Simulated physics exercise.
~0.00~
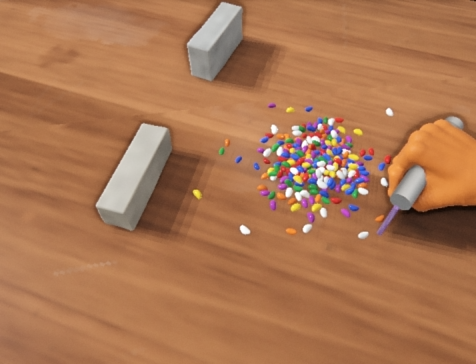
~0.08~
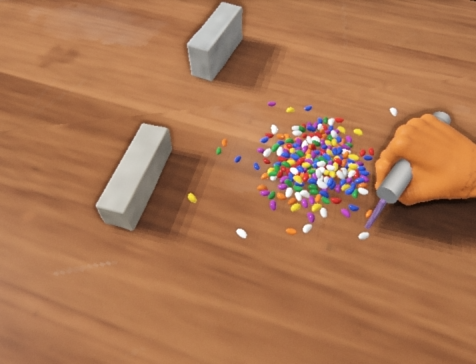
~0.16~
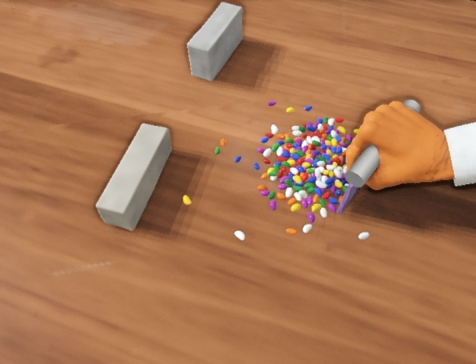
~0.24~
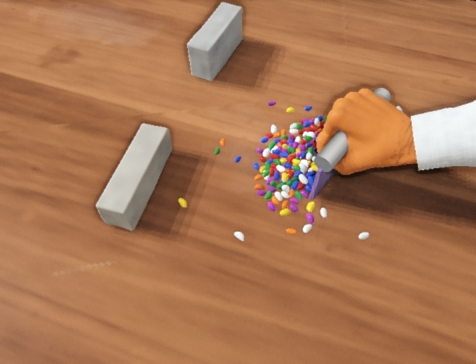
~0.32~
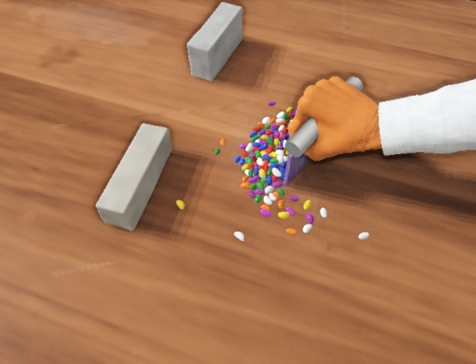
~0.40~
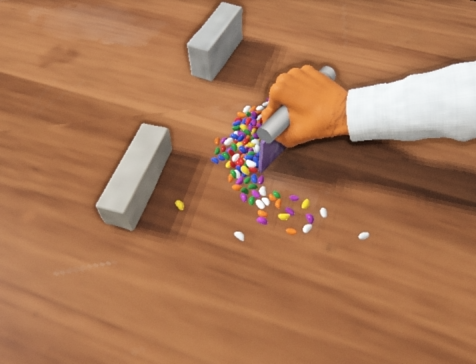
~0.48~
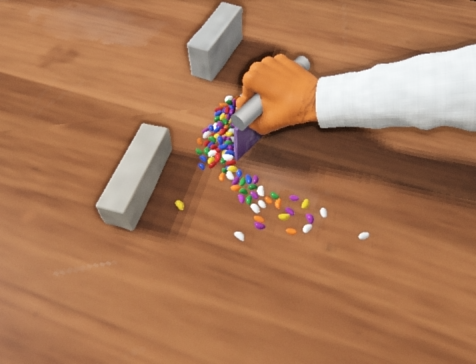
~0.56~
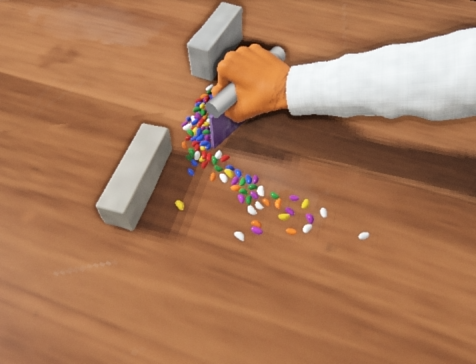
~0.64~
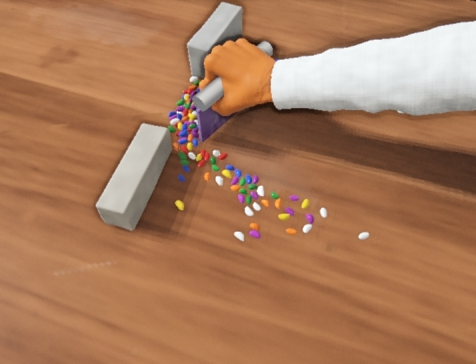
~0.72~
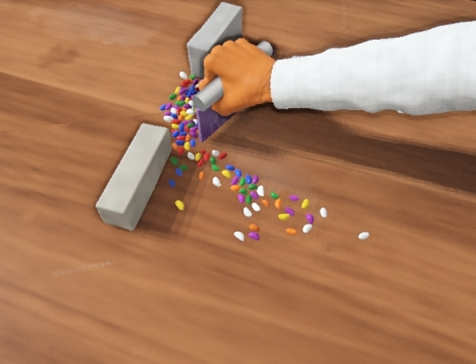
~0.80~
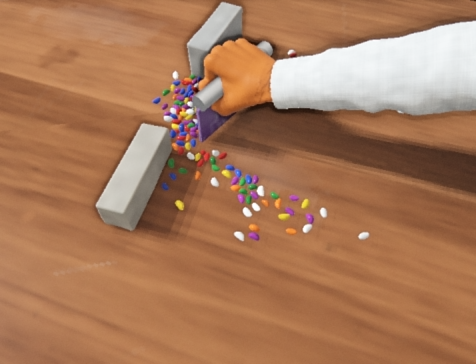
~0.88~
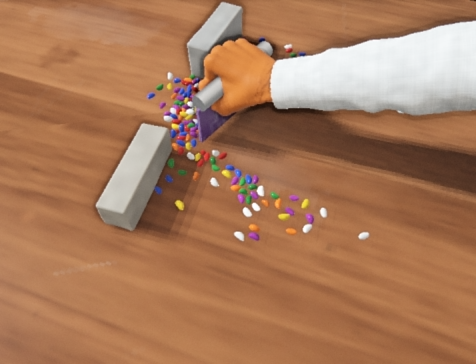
On a wooden surface, a gloved hand scrapes colourful jelly beans leftward to two grey blocks, some entering the gap, others trailing behind.
